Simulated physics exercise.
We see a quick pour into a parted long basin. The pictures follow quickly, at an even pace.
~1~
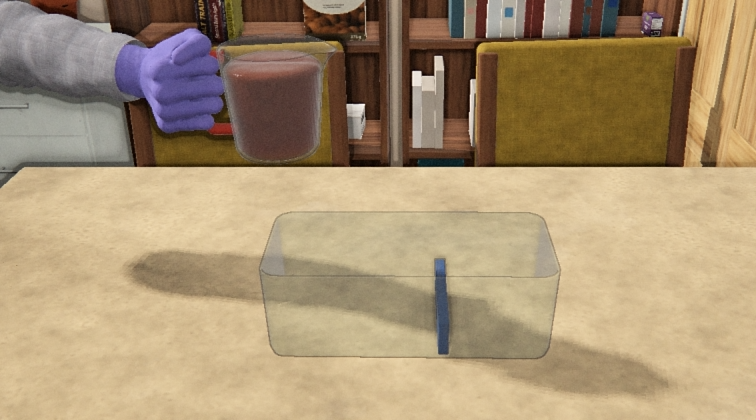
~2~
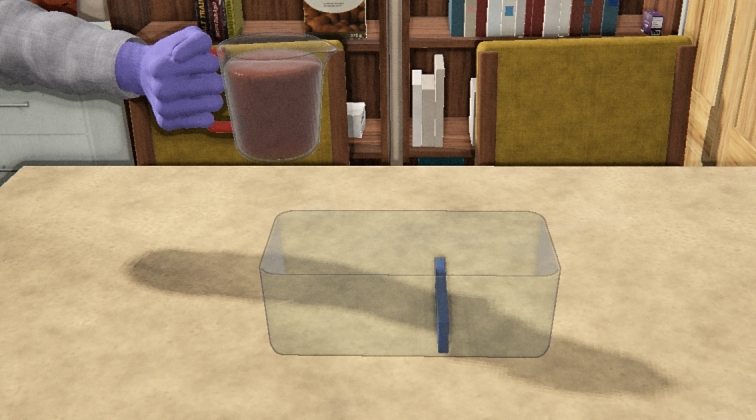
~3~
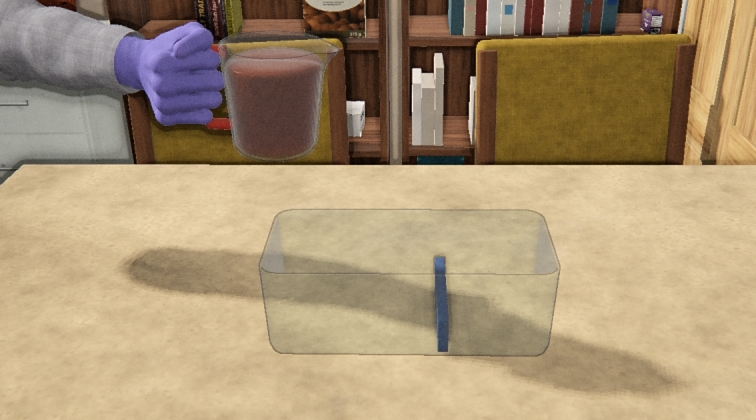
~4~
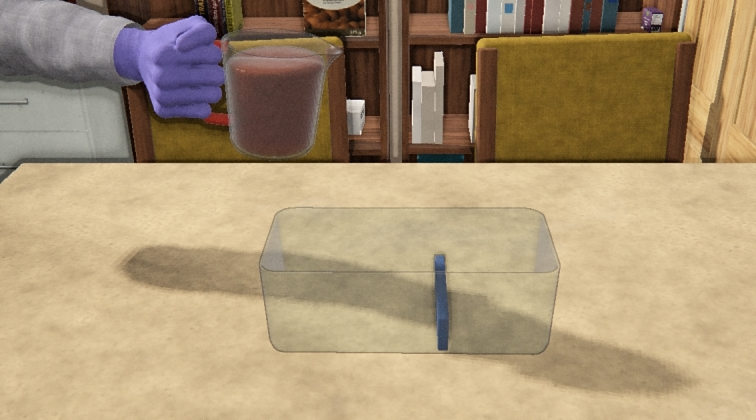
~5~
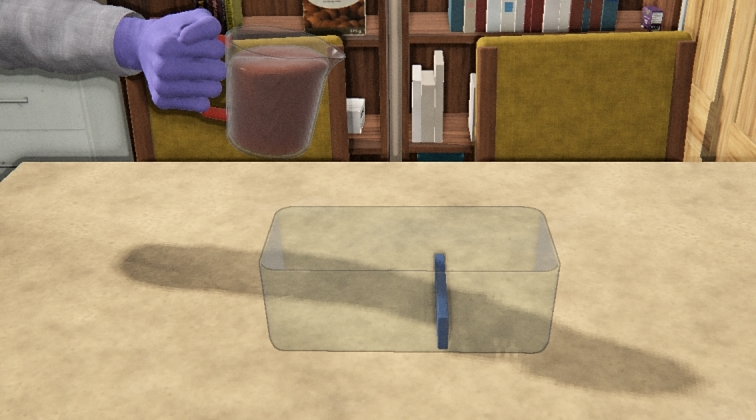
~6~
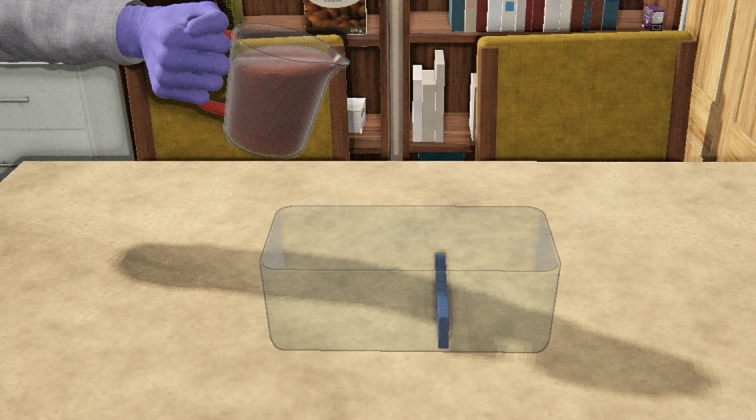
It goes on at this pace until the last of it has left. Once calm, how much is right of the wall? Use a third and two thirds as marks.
In the end not even a third is right of the wall.
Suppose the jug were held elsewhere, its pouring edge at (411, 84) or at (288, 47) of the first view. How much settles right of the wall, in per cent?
In turn 75 and 5 in a hundred.
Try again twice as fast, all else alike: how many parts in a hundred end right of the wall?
Roughly 5 in a hundred.
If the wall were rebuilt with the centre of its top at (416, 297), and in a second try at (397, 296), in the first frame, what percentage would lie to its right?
First some 40, then 70 per cent.
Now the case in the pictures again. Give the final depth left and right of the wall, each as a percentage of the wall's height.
Left: 50 %. Right: 0 %.
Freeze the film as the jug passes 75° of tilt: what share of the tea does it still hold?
Near 70 %.
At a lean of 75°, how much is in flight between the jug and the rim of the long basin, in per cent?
Roughly 25 in a hundred.
A moment on, the jug is tipped on its side and 69 per cent is still to pour, 8 is left of the wall and 0 right of it.
Next, the jug is tipped right over and 13 per cent is still to pour, 64 is left of the wall and 1 right of it.
Then the jug is tipped right over and 0 per cent is still to pour, 89 is left of the wall and 3 right of it.
Later the jug is tipped right over and 0 per cent is still to pour, 89 is left of the wall and 4 right of it.
At rest 89 per cent lies left of the wall, 4 right of it and 7 outside.
